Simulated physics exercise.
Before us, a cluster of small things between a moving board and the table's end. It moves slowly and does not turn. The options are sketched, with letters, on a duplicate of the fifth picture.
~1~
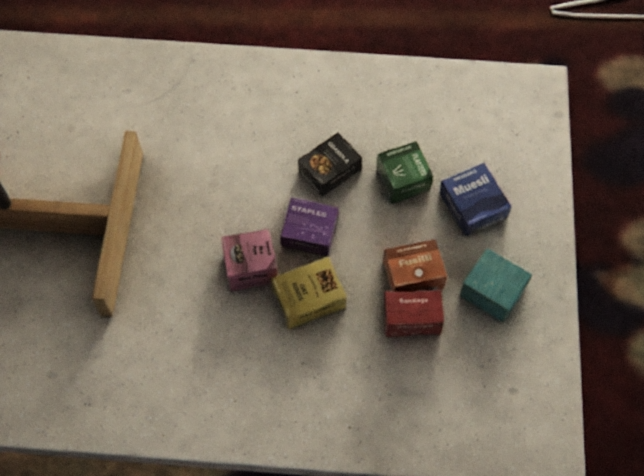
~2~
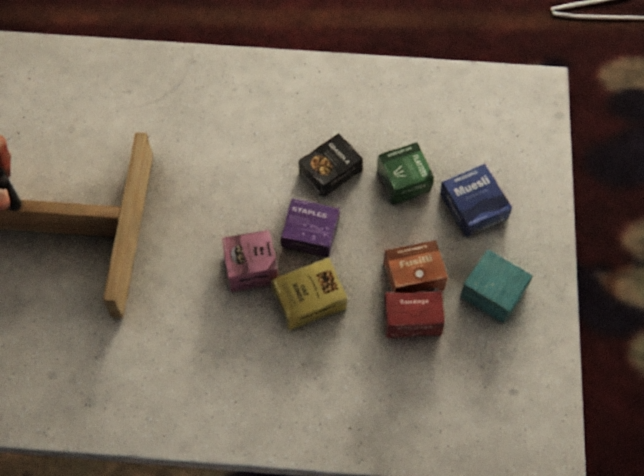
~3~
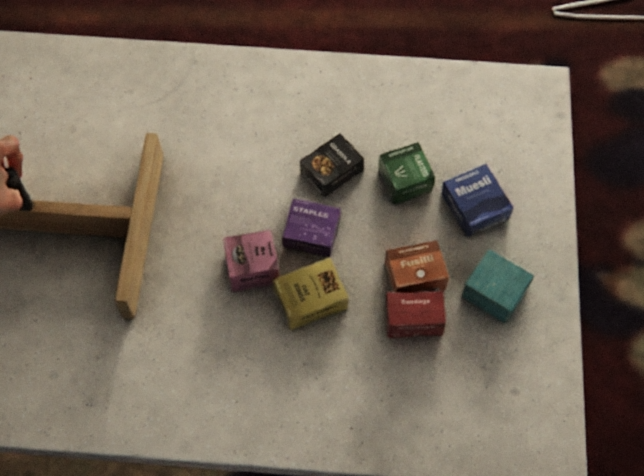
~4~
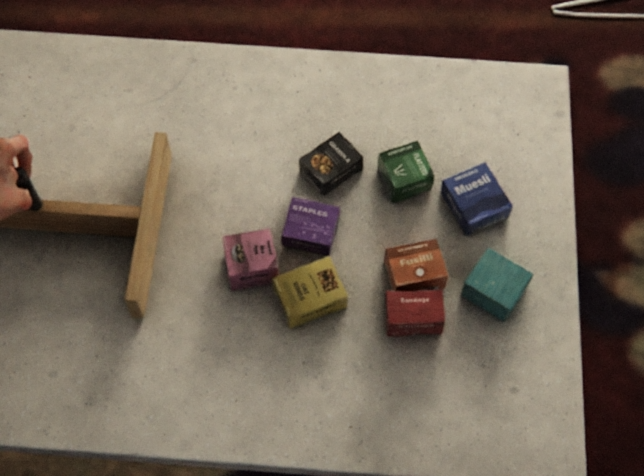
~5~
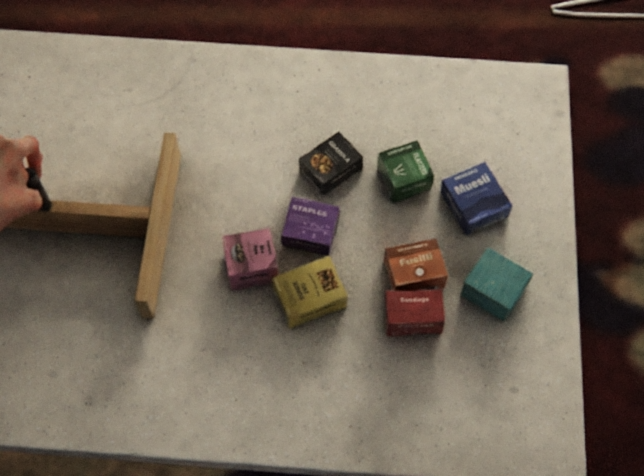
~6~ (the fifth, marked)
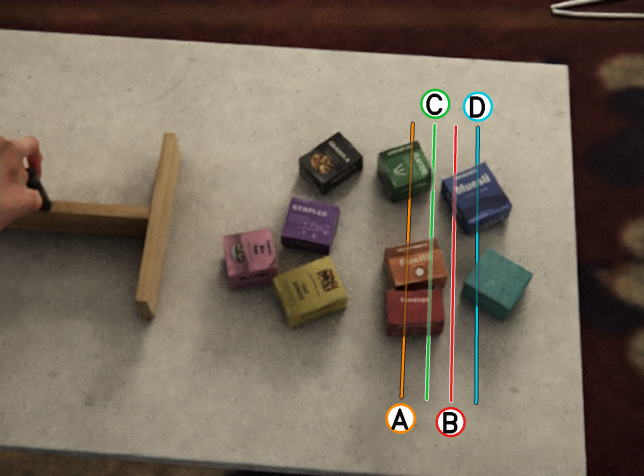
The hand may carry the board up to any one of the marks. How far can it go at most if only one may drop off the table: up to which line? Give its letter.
D is the last line within the limit.
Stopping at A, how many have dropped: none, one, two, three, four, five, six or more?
By then, none.
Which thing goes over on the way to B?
It is the turquoise block.
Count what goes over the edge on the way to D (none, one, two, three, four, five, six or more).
By then, one.
On the marked copy, A at (408, 251); B at (454, 254); C at (431, 252); D at (477, 256).
Following D. Soon after the start, board (271, 221); yellow packet (331, 310); pink packet (300, 264).
Later, board (386, 229); turquoise block (526, 281); blue packet (501, 202).
In the end, board (478, 235); turquoise block over the edge; red box (574, 326); one fallen.
As for the rest, A is within the limit but short; B is within the limit but short; C is within the limit but short.
